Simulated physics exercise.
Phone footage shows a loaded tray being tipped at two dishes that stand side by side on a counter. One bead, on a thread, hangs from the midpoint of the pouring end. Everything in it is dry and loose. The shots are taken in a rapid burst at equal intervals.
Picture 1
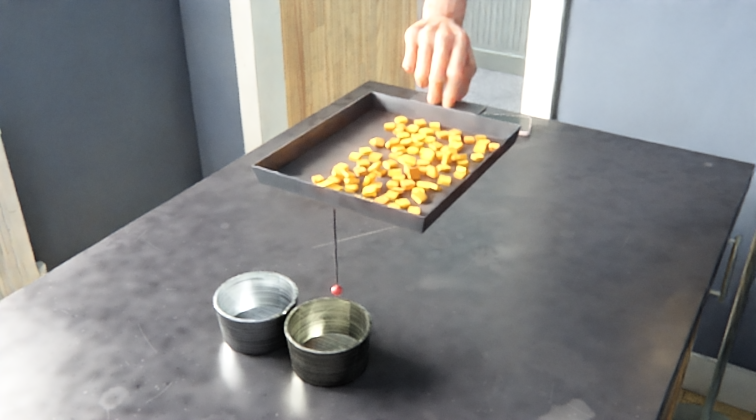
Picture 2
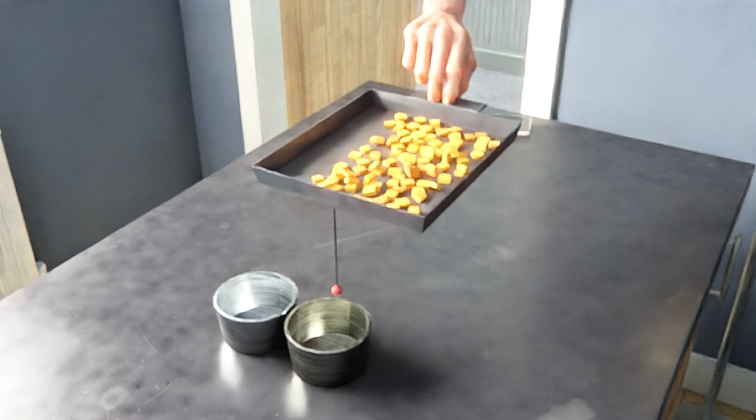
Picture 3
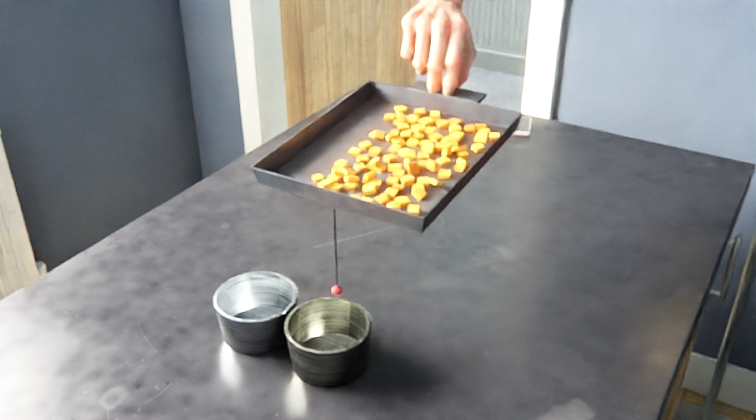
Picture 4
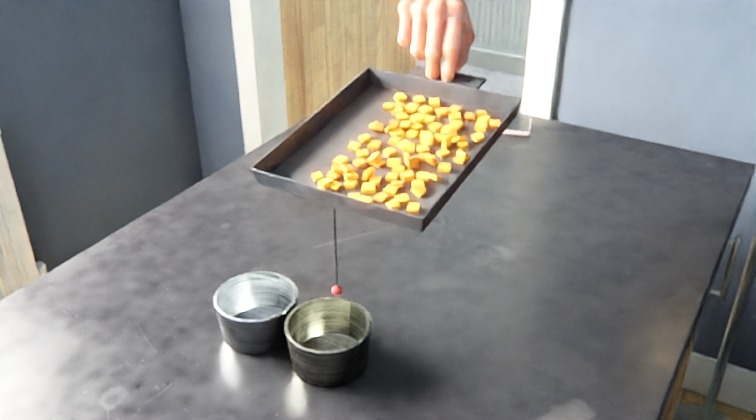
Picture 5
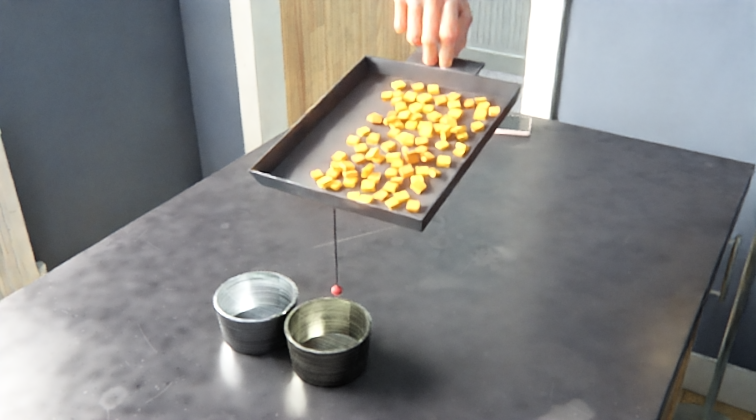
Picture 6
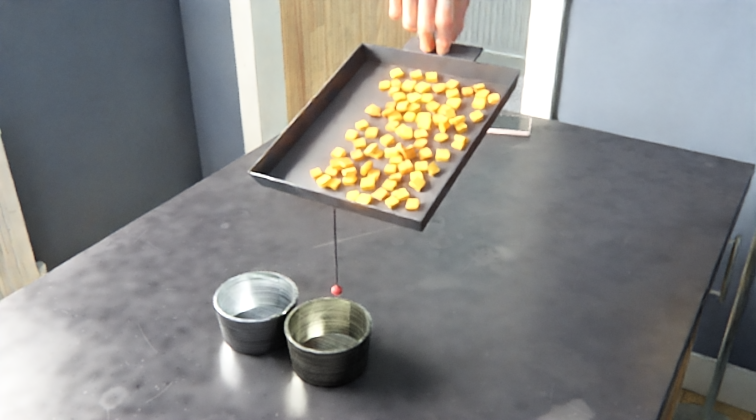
In this clip, a hand holds a dark tray of small orange pieces above two round dishes on a dark counter, then gradually raises the handle end, tilting the tray toward its near edge, where a red bead hangs.
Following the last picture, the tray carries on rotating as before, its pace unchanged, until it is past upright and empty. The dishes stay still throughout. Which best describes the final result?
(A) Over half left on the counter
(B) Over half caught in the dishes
(B) Over half caught in the dishes.
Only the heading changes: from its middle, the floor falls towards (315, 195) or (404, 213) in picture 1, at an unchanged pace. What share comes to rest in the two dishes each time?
I'd expect around 80 in a hundred first and around 0 in a hundred second.
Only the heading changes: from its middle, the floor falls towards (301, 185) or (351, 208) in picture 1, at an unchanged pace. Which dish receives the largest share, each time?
The first place favours the left of the two, the second the right of the two.
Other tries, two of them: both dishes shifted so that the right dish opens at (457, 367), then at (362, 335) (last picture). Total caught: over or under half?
With the first shift the pair saves less than a half; with the second, beyond half.
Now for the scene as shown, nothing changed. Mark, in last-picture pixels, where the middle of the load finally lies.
The centre comes to rest close to (311, 355).
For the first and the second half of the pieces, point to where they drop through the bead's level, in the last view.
First around (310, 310), afterwards around (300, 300).
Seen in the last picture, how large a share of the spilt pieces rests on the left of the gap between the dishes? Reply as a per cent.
Around 30 %.
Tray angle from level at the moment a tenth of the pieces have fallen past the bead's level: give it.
I'd put it at about 90 degrees.
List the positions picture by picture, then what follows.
Corners of the pouring end near (258, 165) and (422, 214), level; middle of the load near (410, 161), small crackers; left dish near (232, 332); right dish near (305, 363); bead on its thread near (337, 290), in the first picture.
Corners of the pouring end near (258, 165) and (422, 214), level; middle of the load near (410, 159), in the second picture.
Corners of the pouring end near (257, 166) and (422, 214), tipped barely, level across its low end; middle of the load near (410, 155), in the third picture.
Corners of the pouring end near (256, 167) and (421, 214), tipped a little, level across its low end; middle of the load near (410, 147), in the fourth picture.
Corners of the pouring end near (255, 168) and (419, 215), tipped a little, level across its low end; middle of the load near (409, 140), in the fifth picture.
Corners of the pouring end near (254, 170) and (418, 216), tipped clearly, level across its low end; middle of the load near (407, 134); left dish near (232, 332); right dish near (305, 363), in the sixth picture.
Shortly afterwards, tray tipped steeply; all but a few on the tray; only a few in the air.
Next, tray tipped past a quarter turn; the bulk on the tray; a little in the right dish; only a few in the left dish; only a few outside both; a little in the air.
Some moments later, tray tipped past a quarter turn; near a third in the right dish; near a third in the left dish; near a quarter outside both; only a few in the air.
In the end, tray tipped past a quarter turn; near a third in the right dish; near a third in the left dish; near a quarter outside both; only a few in the air.
